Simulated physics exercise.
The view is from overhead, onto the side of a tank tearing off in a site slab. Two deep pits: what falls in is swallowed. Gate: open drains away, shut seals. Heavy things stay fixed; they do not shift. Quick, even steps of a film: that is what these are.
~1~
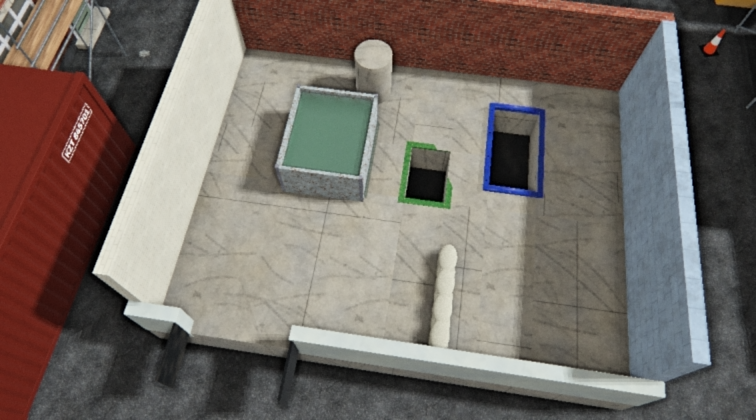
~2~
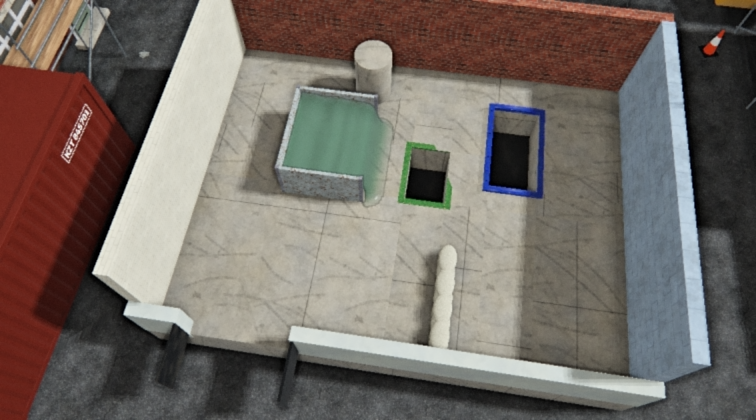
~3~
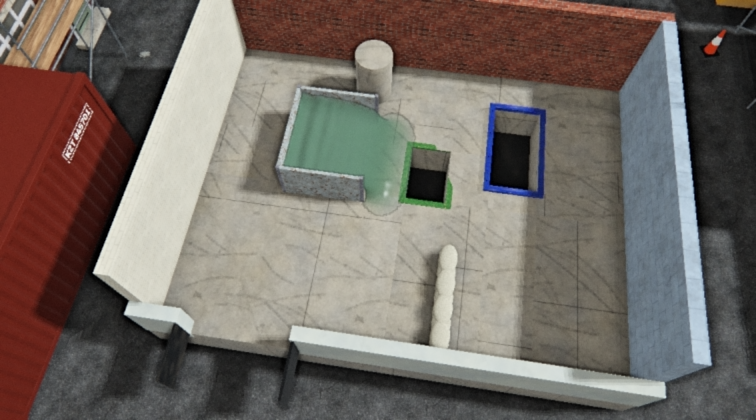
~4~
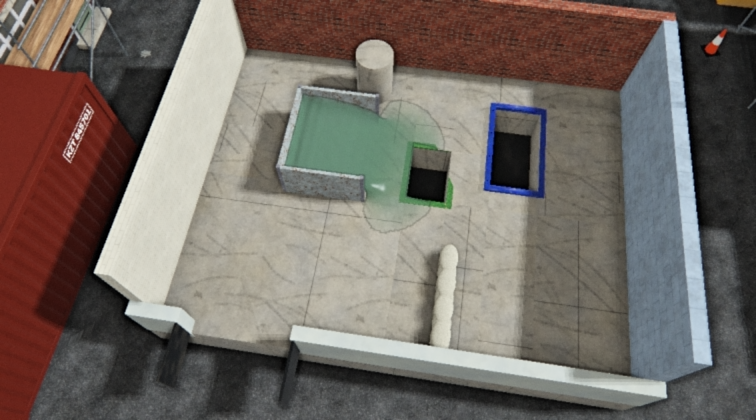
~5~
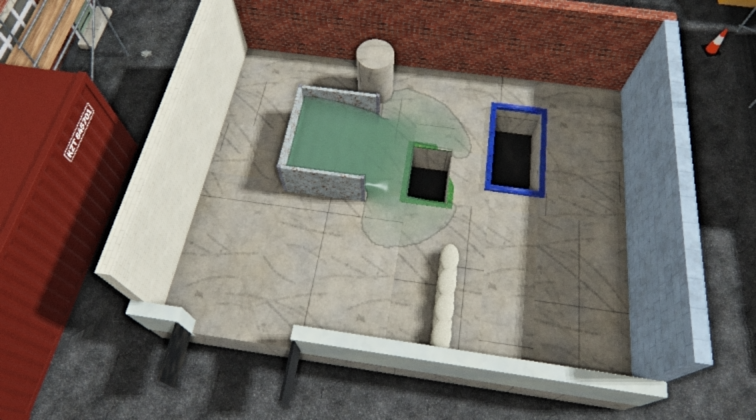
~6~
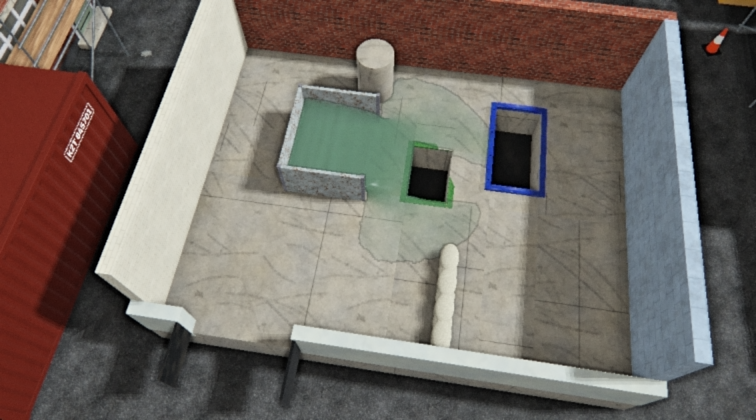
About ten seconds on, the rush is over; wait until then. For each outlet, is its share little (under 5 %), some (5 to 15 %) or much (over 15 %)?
Shares: The gate gets little; the blue pit gets some; the green pit gets much.
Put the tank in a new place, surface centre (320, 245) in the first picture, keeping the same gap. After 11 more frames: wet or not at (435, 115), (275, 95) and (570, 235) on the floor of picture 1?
So, first one stays dry, second one stays dry, third one got wet.
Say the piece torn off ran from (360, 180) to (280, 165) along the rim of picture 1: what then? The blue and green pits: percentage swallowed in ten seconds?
Out of every hundred parts, blue takes 0 and green takes 10.
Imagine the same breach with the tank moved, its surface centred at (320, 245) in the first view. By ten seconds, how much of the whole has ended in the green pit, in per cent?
Within ten seconds roughly 25 percent of the total ends in the green pit.
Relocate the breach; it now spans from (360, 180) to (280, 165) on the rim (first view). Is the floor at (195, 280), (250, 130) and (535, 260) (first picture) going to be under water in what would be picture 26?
First spot submerged, second spot spared, third spot spared.
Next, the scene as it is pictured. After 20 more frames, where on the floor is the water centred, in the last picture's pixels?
At about (445, 181).
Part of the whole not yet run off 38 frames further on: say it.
I'd put it near 36 %.
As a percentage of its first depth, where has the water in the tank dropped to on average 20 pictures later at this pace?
12 percent or thereabouts.
A moment on, water covers 20 % of the floor; the gate 0 %, the blue pit 3 %, the green pit 30 %.
Next, water covers 30 % of the floor; the gate 0 %, the blue pit 7 %, the green pit 42 %.
Then, water covers 35 % of the floor; the gate 0 %, the blue pit 9 %, the green pit 49 %.
Later, water covers 45 % of the floor; the gate 0 %, the blue pit 9 %, the green pit 54 %.
In the end, water covers 50 % of the floor; the gate 1 %, the blue pit 9 %, the green pit 58 %.
